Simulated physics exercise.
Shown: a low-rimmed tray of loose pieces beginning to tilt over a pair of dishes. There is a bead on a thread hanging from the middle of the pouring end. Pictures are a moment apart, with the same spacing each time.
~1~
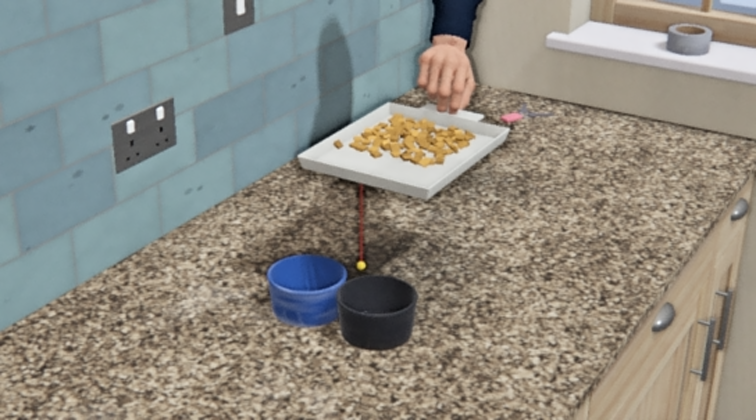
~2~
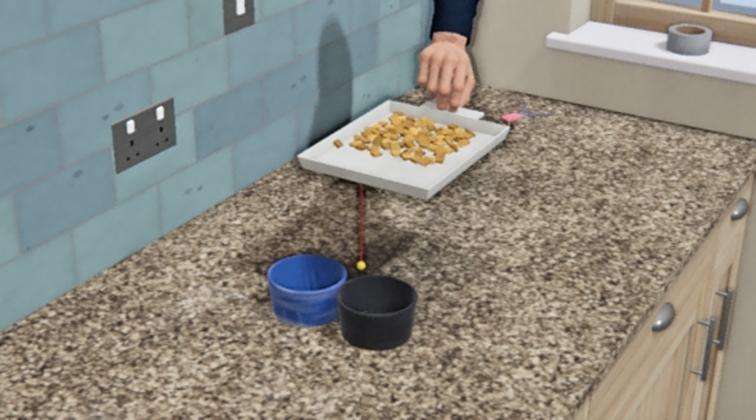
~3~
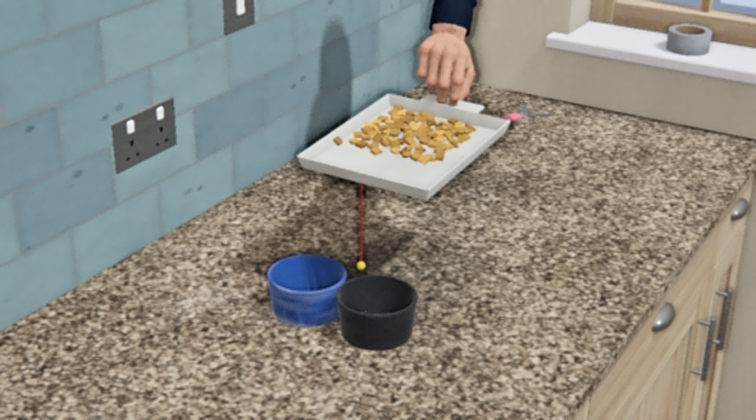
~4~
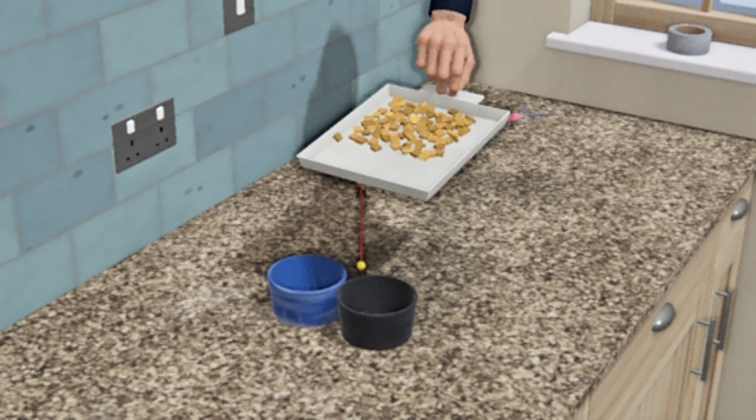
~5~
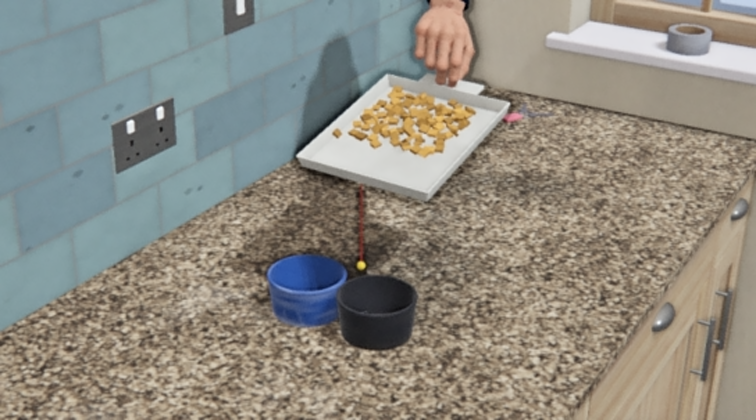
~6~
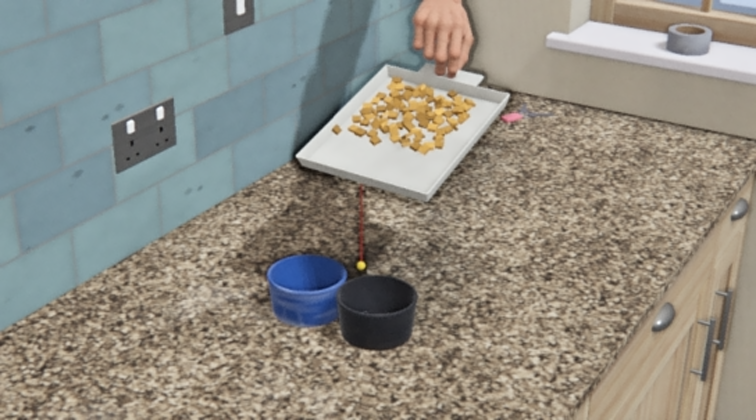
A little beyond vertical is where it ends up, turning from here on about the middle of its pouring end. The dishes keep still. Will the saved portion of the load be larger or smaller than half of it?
It is larger than half.
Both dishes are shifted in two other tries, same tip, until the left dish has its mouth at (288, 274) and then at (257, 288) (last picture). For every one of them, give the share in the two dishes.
You'd end up with around 60 per cent and then around 20 per cent.
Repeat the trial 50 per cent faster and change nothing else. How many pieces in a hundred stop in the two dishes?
Estimate: Some 60 %.
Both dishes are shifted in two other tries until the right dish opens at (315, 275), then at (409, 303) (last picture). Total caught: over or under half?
The first time it's lower than half, the second time higher than half.
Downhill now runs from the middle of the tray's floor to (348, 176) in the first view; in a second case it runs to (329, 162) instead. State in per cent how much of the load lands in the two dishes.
So it's 80 percent with the first slope and 40 percent with the other.
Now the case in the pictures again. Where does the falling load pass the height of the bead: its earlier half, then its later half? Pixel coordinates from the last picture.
Points: About (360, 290), then about (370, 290).
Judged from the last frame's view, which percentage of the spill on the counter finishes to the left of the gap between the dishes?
Roughly 60 in a hundred.
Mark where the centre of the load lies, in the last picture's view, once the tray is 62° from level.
Roughly (376, 173).
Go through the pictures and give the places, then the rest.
In the first frame, corners of the pouring end (303, 155) and (427, 187), level; middle of the load (408, 137), cereal squares; left dish (286, 304); right dish (356, 327); bead on its thread (361, 266).
In the second frame, corners of the pouring end (303, 155) and (427, 187), level; middle of the load (408, 135).
In the third frame, corners of the pouring end (303, 155) and (427, 188), tipped barely, lowest at the right corner; middle of the load (408, 131).
In the fourth frame, corners of the pouring end (302, 155) and (426, 189), tipped a little, lowest at the right corner; middle of the load (408, 125).
In the fifth frame, corners of the pouring end (302, 155) and (426, 190), tipped a little, lowest at the right corner; middle of the load (407, 118).
In the sixth frame, corners of the pouring end (301, 155) and (426, 191), tipped clearly, lowest at the right corner; middle of the load (407, 112); left dish (286, 304); right dish (356, 327).
Just after the last frame, tray tipped steeply; the larger part on the tray; just a few in the right dish; about a tenth in the air.
A moment on, tray tipped past a quarter turn; roughly two thirds on the tray; about a tenth in the right dish; about a tenth in the left dish; about a tenth outside both; about a tenth in the air.
Further on, tray tipped past a quarter turn; roughly half in the right dish; roughly a quarter in the left dish; roughly a quarter outside both.
When it is over, tray tipped past a quarter turn; roughly half in the right dish; roughly a quarter in the left dish; roughly a quarter outside both.
